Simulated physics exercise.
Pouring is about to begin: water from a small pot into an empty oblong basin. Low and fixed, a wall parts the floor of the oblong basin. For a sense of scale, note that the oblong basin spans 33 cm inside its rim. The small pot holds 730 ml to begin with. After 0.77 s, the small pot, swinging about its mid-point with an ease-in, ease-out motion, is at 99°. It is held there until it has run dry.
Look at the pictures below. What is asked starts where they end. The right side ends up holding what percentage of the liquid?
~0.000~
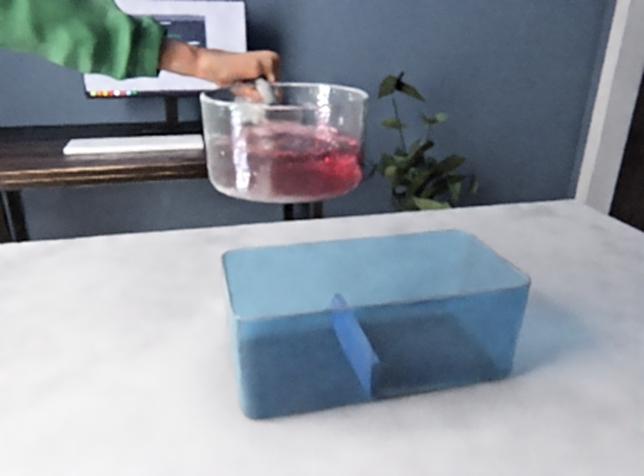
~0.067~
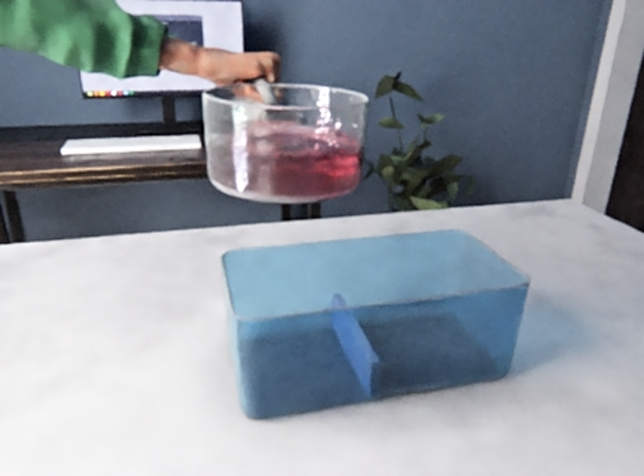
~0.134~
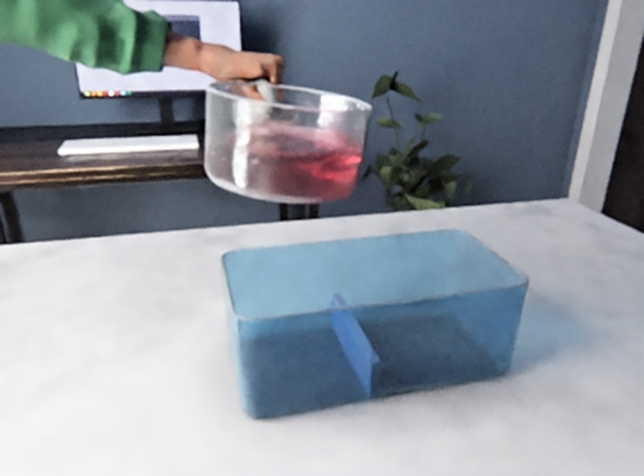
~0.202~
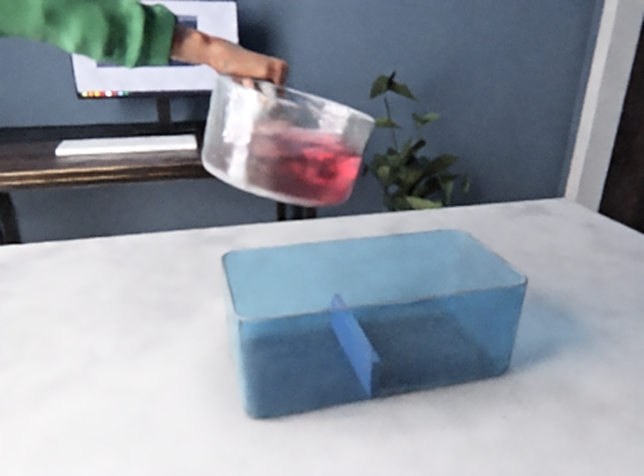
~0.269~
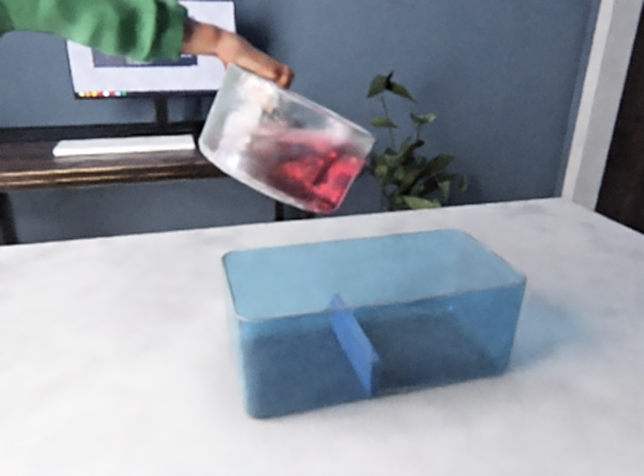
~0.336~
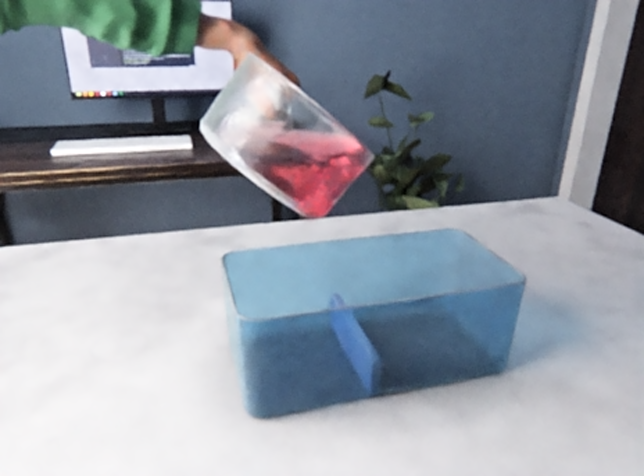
About 93 in every hundred parts.
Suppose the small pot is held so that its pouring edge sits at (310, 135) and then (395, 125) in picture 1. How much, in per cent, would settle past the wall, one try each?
In order, 25 and 95 per cent.
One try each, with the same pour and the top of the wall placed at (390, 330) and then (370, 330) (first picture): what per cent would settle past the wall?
Some 50 in a hundred, then some 85 in a hundred.
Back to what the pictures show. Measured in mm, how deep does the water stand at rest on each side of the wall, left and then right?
Left roughly 2 mm; right roughly 26 mm.
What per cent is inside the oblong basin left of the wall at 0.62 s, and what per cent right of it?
Around 0 on the left and around 22 on the right.
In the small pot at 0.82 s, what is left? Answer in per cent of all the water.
Roughly 14 per cent.
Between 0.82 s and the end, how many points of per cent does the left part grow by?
Change: Approx. 3 %.
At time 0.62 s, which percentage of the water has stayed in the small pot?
I reckon about 40 in a hundred is still held.
After 0.62 s the tilt is 90° and 40 per cent is still to pour, 0 is left of the wall and 21 right of it.
After 0.82 s the tilt is 99° and 14 per cent is still to pour, 4 is left of the wall and 71 right of it.
After 1.04 s the tilt is 99° and 3 per cent is still to pour, 5 is left of the wall and 88 right of it.
After 1.27 s the tilt is 99° and 1 per cent is still to pour, 6 is left of the wall and 92 right of it.
In the end 7 per cent lies left of the wall, 93 right of it and 1 outside.
